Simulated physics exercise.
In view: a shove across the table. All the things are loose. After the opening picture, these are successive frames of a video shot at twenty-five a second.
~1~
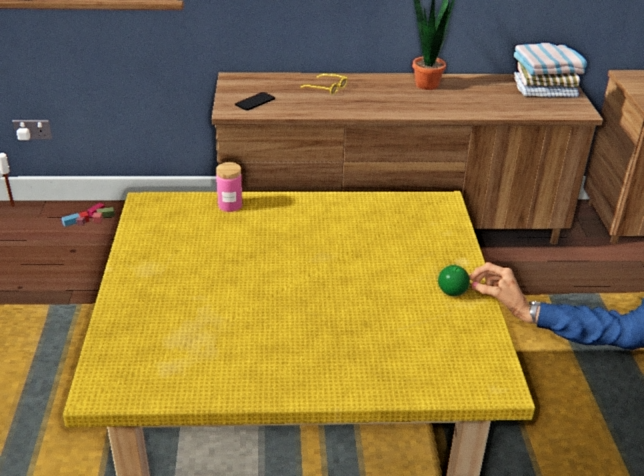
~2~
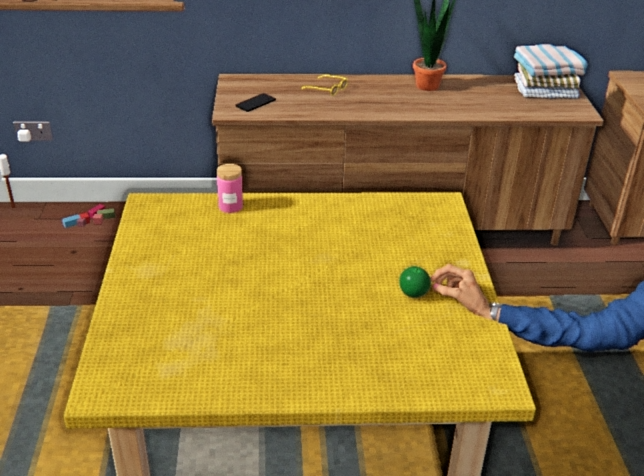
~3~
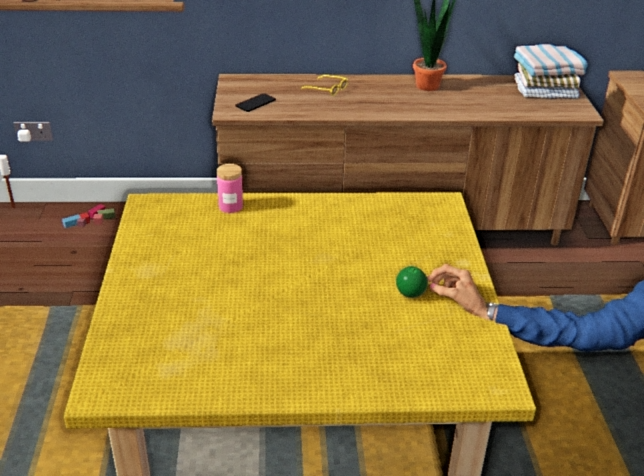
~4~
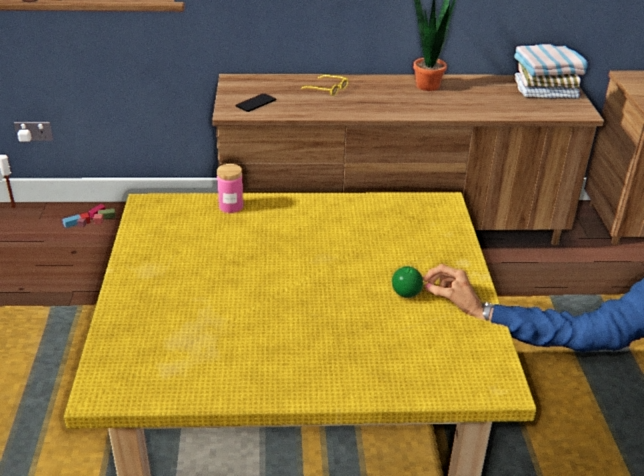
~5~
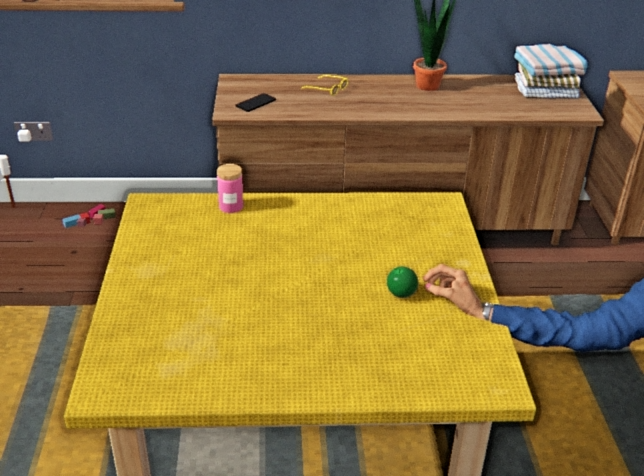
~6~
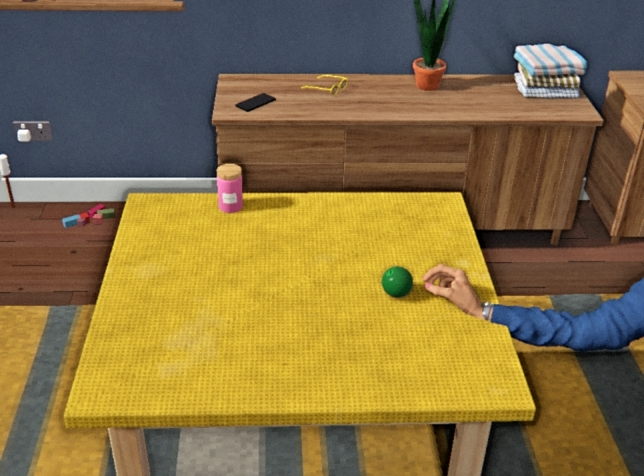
On a yellow-topped table in a room with a wooden sideboard, a hand pushed a round green object left, then stayed still as the object moved slightly farther left, away from the fingertips.
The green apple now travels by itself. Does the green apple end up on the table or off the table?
The green apple remains on top.
Then, 0.10 s on from there, green apple shifted about its own width near (387, 282).
Then, 0.20 s on from there, green apple shifted about its own width near (379, 282).
Then, 0.40 s on from there, green apple shifted about its own width near (370, 283).
In the end, moved from the start, green apple. At the end, from the last picture's camera, green apple near (369, 283).
